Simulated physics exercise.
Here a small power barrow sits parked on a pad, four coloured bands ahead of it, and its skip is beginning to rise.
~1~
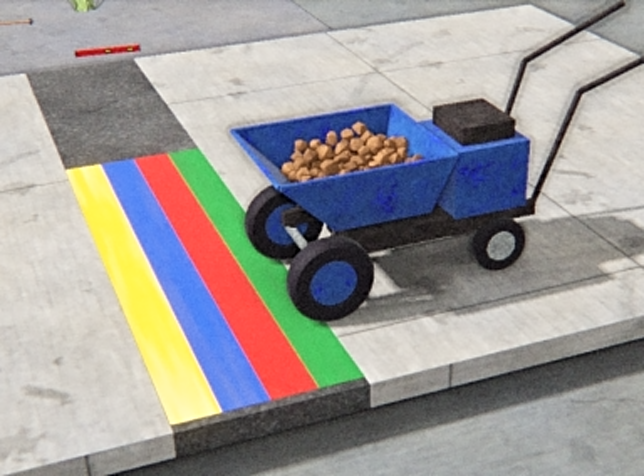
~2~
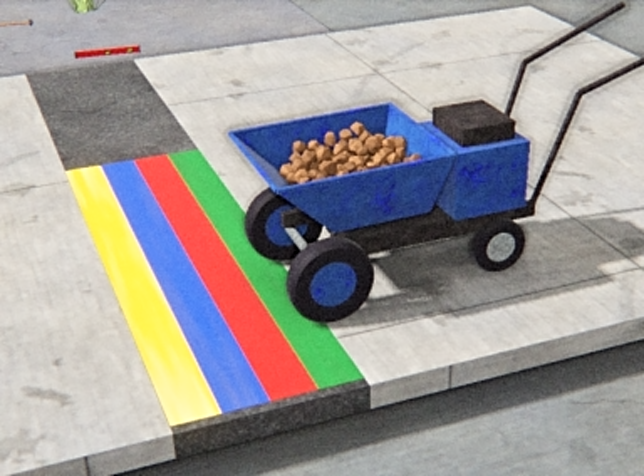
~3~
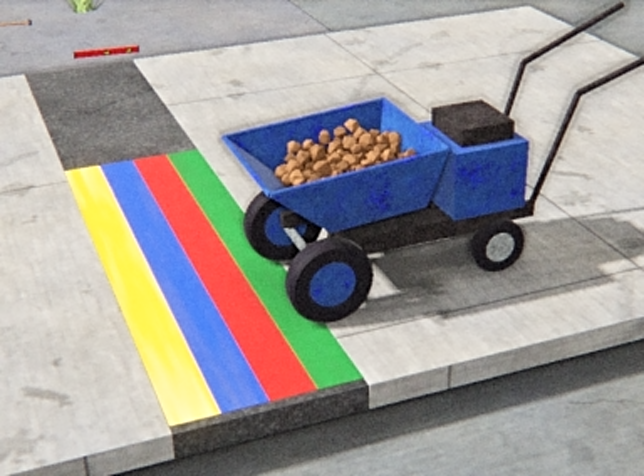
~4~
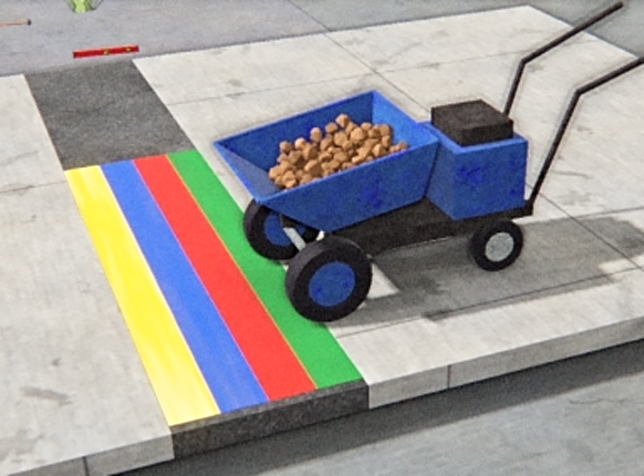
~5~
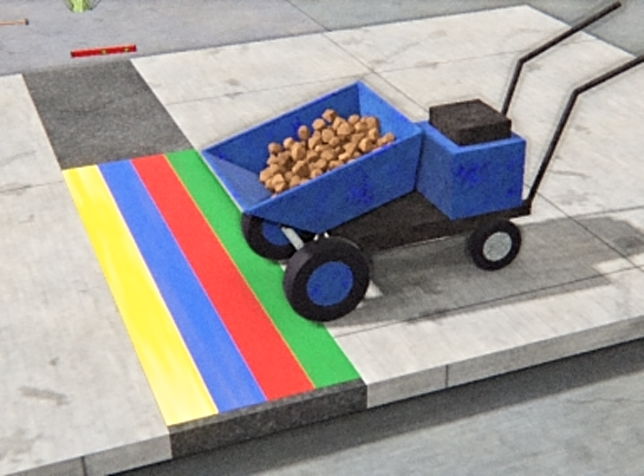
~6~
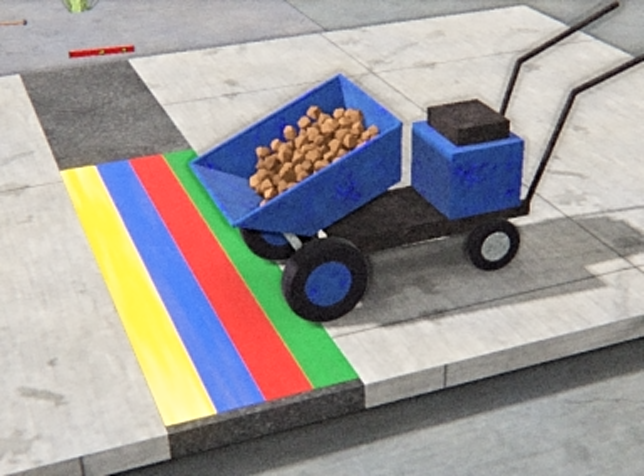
On a paved pad beside coloured stripes, a parked barrow's blue skip full of brown lumps gradually tilting forward to the left.
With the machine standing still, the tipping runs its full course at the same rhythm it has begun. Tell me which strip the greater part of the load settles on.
The greater part settles on the yellow strip.
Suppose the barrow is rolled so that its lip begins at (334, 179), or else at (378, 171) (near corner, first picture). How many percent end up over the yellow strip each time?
You'd get around 20 in a hundred, then 10 in a hundred.
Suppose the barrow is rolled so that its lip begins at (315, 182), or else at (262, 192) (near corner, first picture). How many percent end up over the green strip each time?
0 % and 0 %, in that order.
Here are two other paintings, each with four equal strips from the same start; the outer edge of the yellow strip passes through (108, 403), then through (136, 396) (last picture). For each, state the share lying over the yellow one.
30 and 30 in a hundred.
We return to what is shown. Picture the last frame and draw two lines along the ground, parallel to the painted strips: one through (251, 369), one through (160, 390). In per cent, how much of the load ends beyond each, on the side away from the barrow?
Around 70 in a hundred for the first, 40 in a hundred for the second.
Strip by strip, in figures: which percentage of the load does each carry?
Green strip near 0; red strip near 0; blue strip near 5; yellow strip near 35.
Soon after the last picture, skip tipped steeply; all in the skip.
A little later, skip tipped right over; about half in the skip; a small part over the blue strip; about a quarter over the yellow strip; a stray few off the paint.
Later still, skip tipped right over; about a quarter in the skip; a small part over the blue strip; about a third over the yellow strip; about a third off the paint.
By the end, skip tipped right over; about a quarter in the skip; none over the green strip; none over the red strip; a small part over the blue strip; about a third over the yellow strip; about a third off the paint.
